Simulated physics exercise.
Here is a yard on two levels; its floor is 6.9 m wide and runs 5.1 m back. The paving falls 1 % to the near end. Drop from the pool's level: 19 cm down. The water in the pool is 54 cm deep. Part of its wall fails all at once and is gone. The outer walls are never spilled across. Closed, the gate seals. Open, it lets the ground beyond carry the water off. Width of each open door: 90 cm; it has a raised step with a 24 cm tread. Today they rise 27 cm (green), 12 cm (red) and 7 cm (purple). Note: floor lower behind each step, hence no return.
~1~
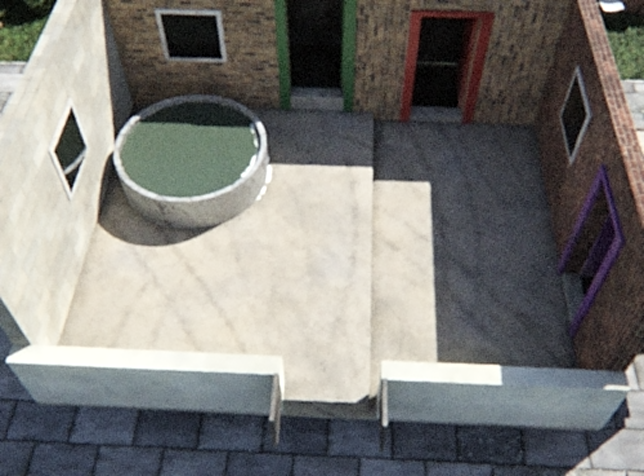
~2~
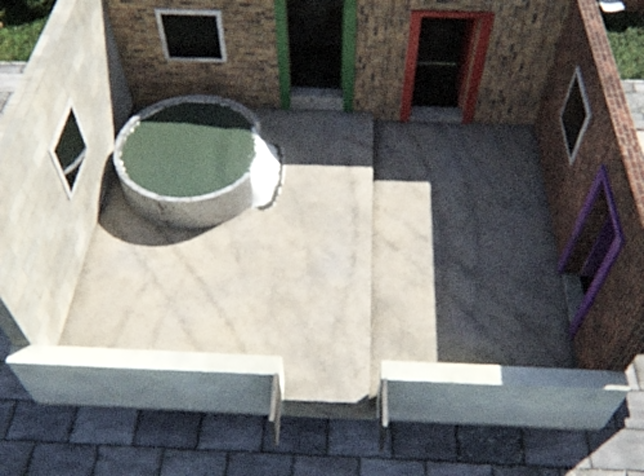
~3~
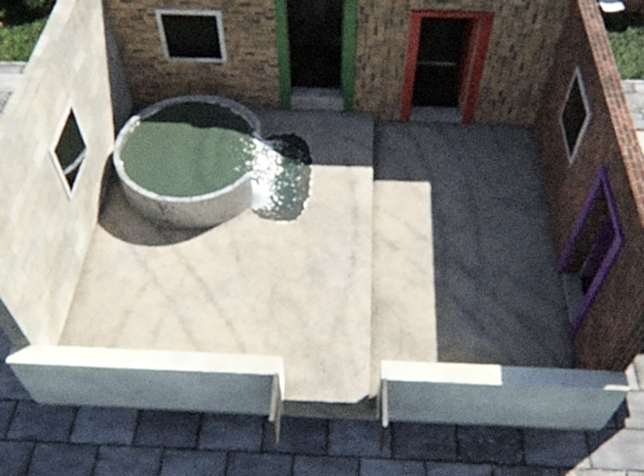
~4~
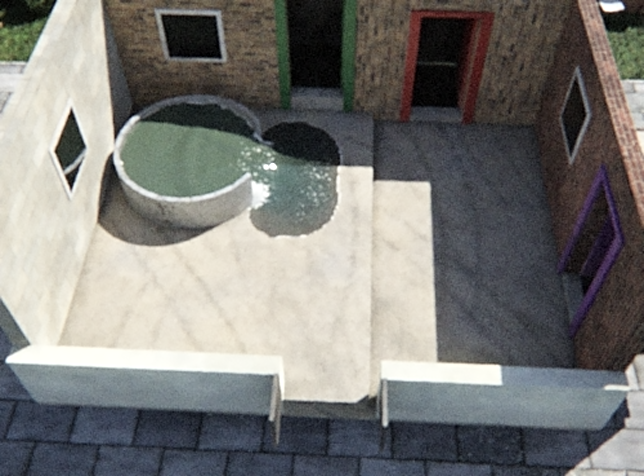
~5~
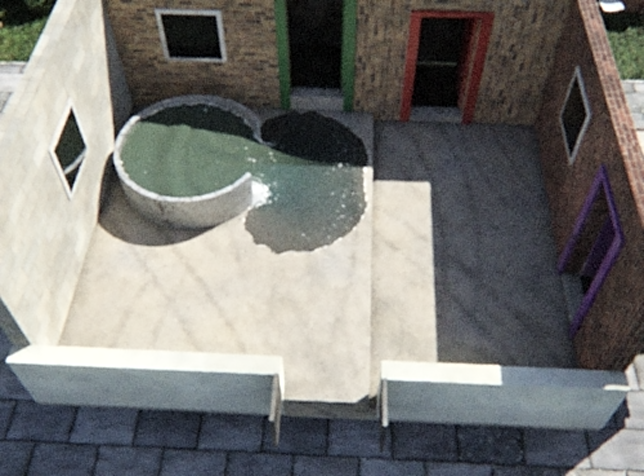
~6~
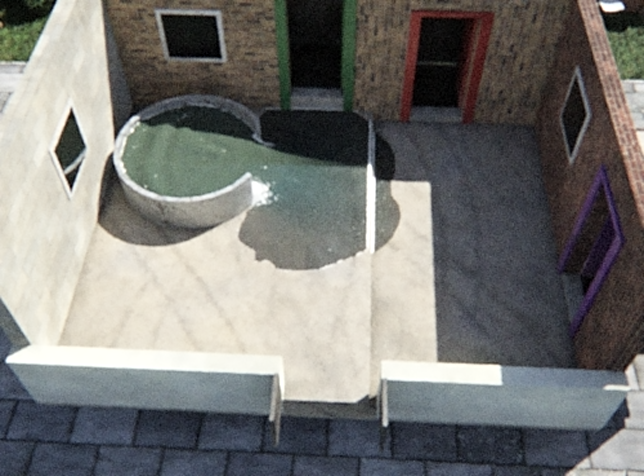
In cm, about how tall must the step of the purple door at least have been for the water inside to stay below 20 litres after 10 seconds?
It would have had to be close to 11.5 cm tall.
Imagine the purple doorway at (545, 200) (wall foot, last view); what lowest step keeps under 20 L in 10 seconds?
About 14.5 cm.
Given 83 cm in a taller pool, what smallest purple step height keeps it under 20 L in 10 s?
19 cm.
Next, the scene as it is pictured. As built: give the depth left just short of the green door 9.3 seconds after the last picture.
Lab note: Depth approx. 1.5 cm.
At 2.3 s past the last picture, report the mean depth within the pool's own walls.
About 22 centimetres.
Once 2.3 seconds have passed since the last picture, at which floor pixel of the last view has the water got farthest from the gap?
At about (581, 402).
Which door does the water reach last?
Answer: The purple door.
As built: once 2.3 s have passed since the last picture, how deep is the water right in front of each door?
Reading in centimetres: Green = 6, red = 9, purple = 14.
Then, 0.7 s after the last picture water covers 35 % of the floor, deepest (26 cm) near (271, 172); it has not reached the purple door.
Then, 2.3 s after the last picture water covers 60 % of the floor, deepest (28 cm) near (524, 141); 14 cm at the purple door, 13 litres in over its 7 cm step.
Then, 9.3 s after the last picture water covers 60 % of the floor, deepest (15 cm) near (398, 393); 11 cm at the purple door, 90 litres in over its 7 cm step.
At the purple door as built, the water peaked near 15 cm, 7.7 s after the last picture.
With a step of 10 cm, 39 litres would have come in within the 10 s; with 13.5 cm, 7 litres. So under 20 litres takes about 11.5 cm.
